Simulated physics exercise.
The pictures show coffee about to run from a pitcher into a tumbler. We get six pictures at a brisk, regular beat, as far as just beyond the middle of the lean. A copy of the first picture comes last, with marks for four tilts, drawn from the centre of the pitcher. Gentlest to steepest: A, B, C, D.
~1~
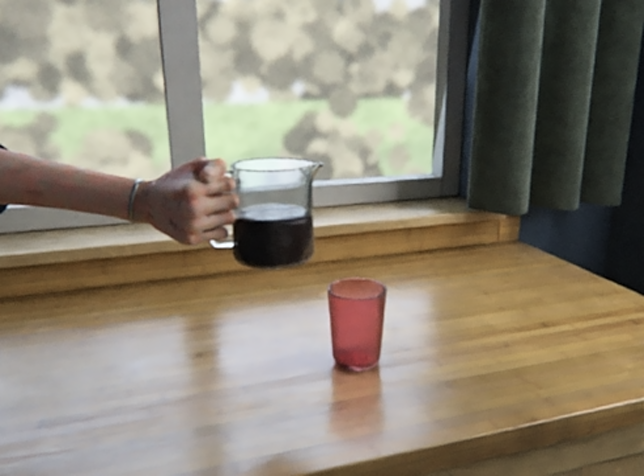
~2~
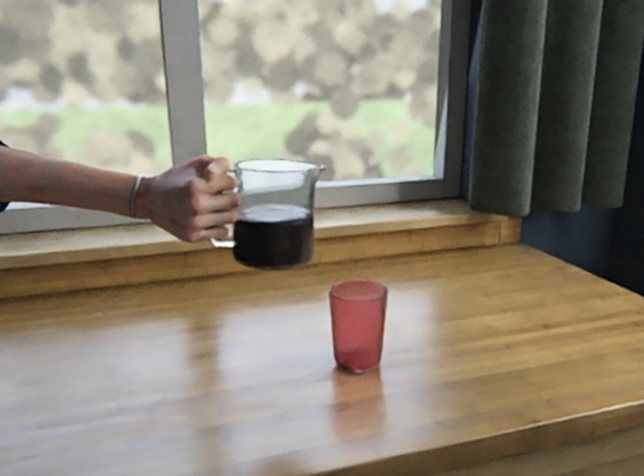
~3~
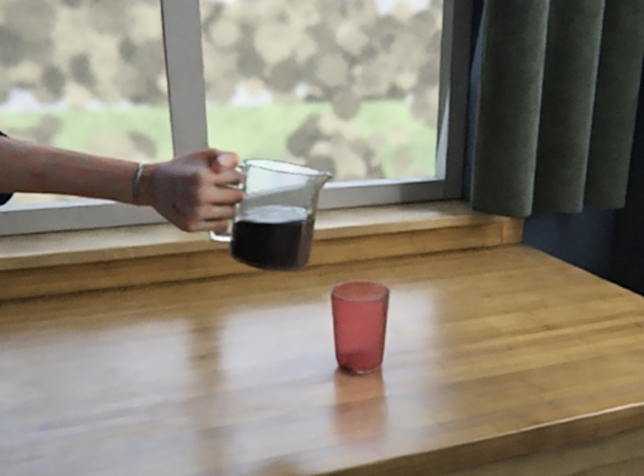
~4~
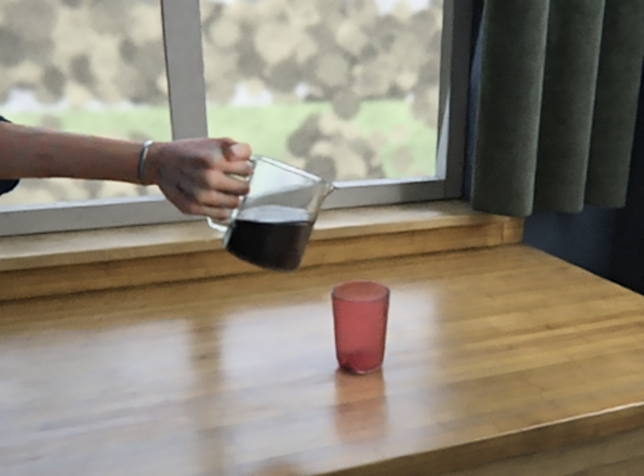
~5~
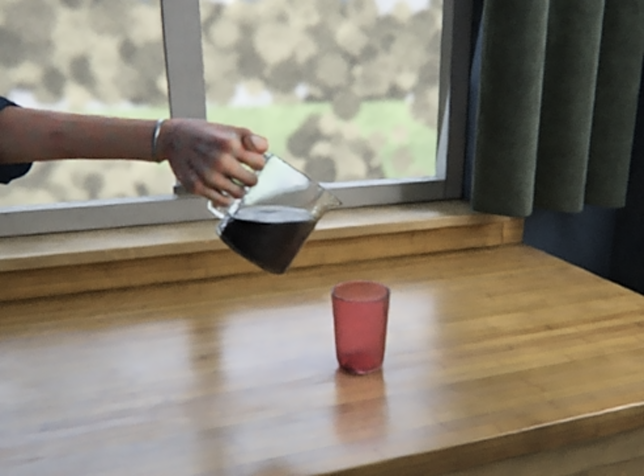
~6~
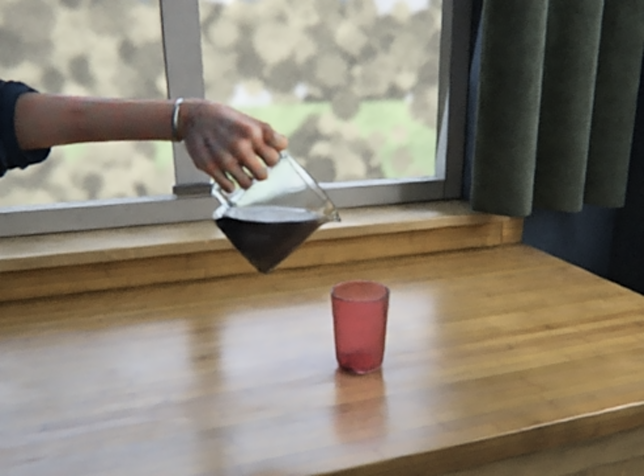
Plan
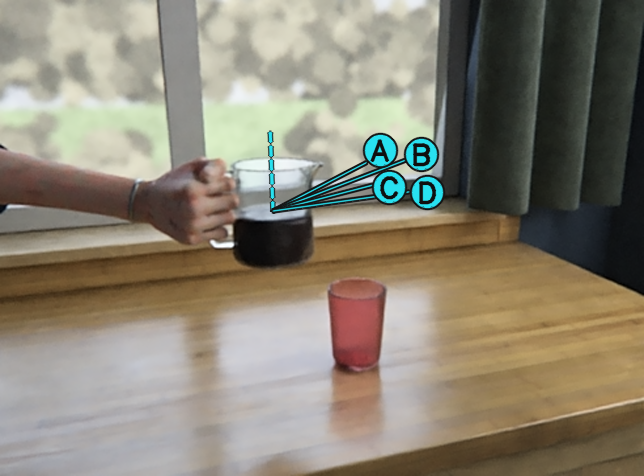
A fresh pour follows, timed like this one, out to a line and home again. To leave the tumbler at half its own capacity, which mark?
I would pick mark B.
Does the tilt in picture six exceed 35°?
Yes.
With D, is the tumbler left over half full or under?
Over.
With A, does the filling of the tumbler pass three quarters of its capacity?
No, less.
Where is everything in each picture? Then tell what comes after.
In the first picture, upright, lip at (322, 163); rim of the tumbler round (357, 288); nothing has left yet.
In the second picture, tipped about 3°, lip at (325, 167); nothing has left yet.
In the third picture, tipped about 10°, lip at (332, 175); nothing has left yet.
In the fourth picture, tipped about 22°, lip at (337, 187); nothing has left yet.
In the fifth picture, tipped about 36°, lip at (340, 203); nothing has left yet.
In the sixth picture, tipped about 52°, lip at (339, 220); nothing has left yet.
On the marked copy, A at (366, 162); B at (405, 160); C at (372, 185); D at (409, 191).
With A, the tumbler ends with about 33 % of what it can hold.
With B, the tumbler ends with about 49 % of what it can hold.
With C, the tumbler ends with about 63 % of what it can hold; 3 % of the coffee is spilt.
With D, the tumbler ends with about 77 % of what it can hold; 4 % of the coffee is spilt.
